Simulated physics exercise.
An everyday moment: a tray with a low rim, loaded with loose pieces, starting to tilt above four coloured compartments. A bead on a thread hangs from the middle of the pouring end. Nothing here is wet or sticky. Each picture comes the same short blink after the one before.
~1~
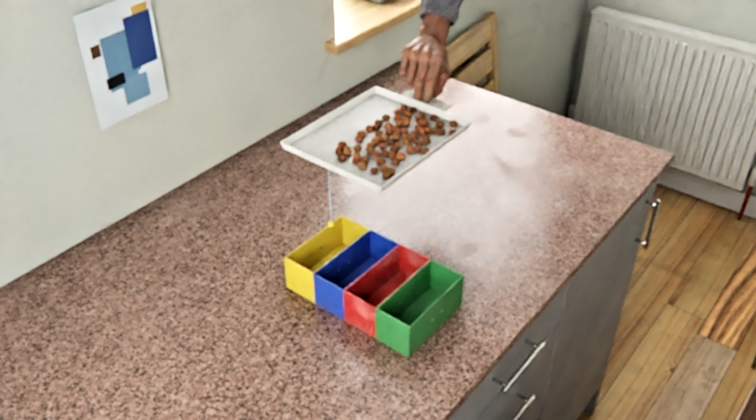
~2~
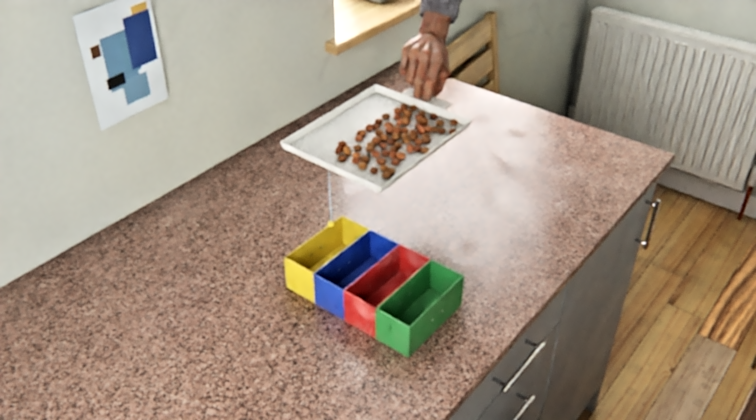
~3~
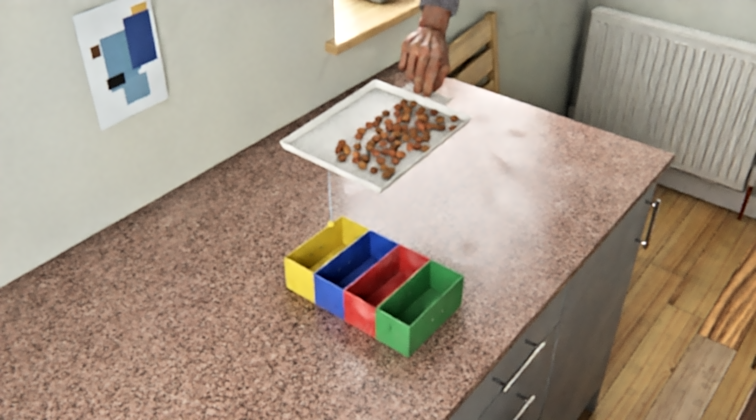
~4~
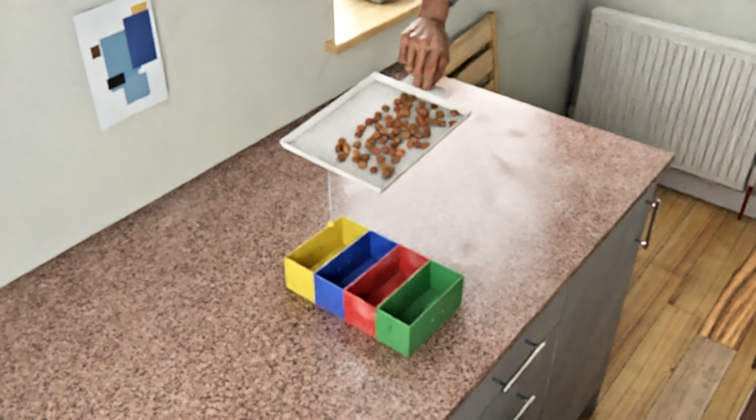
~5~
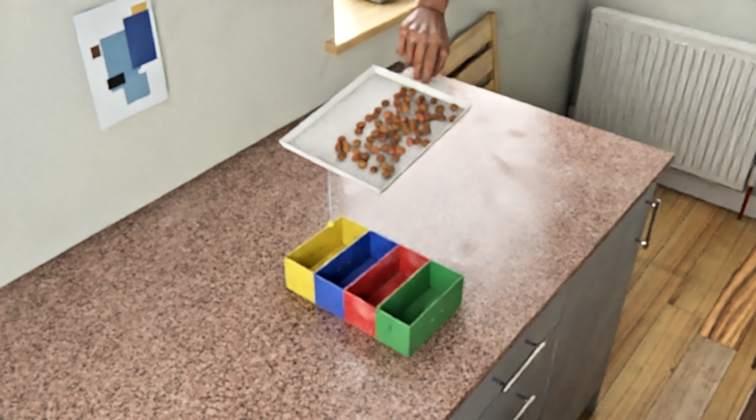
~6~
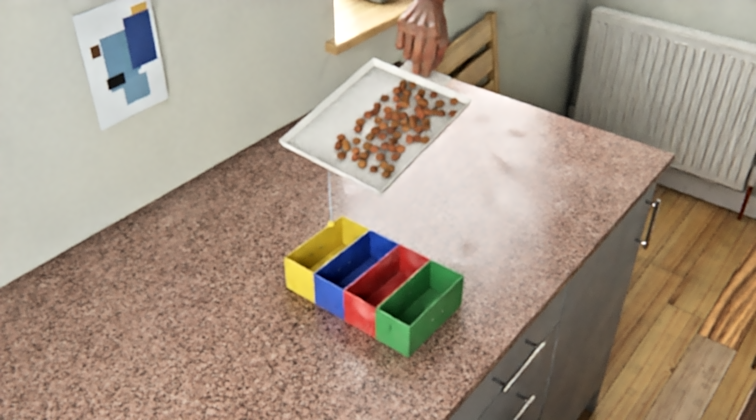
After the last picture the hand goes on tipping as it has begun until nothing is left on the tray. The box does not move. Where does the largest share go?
The blue one ends fullest.
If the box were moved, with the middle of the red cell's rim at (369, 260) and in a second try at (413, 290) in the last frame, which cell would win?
In turn: Red; that yellow cell.
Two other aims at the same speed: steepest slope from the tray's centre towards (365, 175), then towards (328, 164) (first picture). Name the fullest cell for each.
At the first place the blue cell, at the second yellow.
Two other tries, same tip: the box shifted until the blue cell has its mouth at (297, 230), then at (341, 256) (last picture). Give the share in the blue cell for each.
In turn 0 and 50 in a hundred.
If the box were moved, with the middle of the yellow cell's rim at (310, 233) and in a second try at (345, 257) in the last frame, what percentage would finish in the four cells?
In turn 100 and 90 in a hundred.
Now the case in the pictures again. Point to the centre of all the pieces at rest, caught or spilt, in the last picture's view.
Around (357, 289).
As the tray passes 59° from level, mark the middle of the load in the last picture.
Near (364, 175).
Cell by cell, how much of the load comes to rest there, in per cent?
About: Yellow cell 20, blue cell 60, red cell 20, green cell 0 per cent.
Shortly afterwards, tray tipped steeply; the bulk on the tray; a little in the blue cell; a little in the red cell; only a few in the yellow cell; a little falling or outside the box.
Next, tray tipped right over; near a quarter on the tray; near a quarter in the blue cell; a little in the red cell; only a few in the yellow cell; near a quarter falling or outside the box.
Some moments later, tray tipped past a quarter turn; near half in the blue cell; near a quarter in the red cell; near a quarter in the yellow cell; only a few falling or outside the box.
In the end, tray tipped past a quarter turn; near half in the blue cell; near a quarter in the red cell; near a quarter in the yellow cell; none at all in the green cell; only a few outside the box.
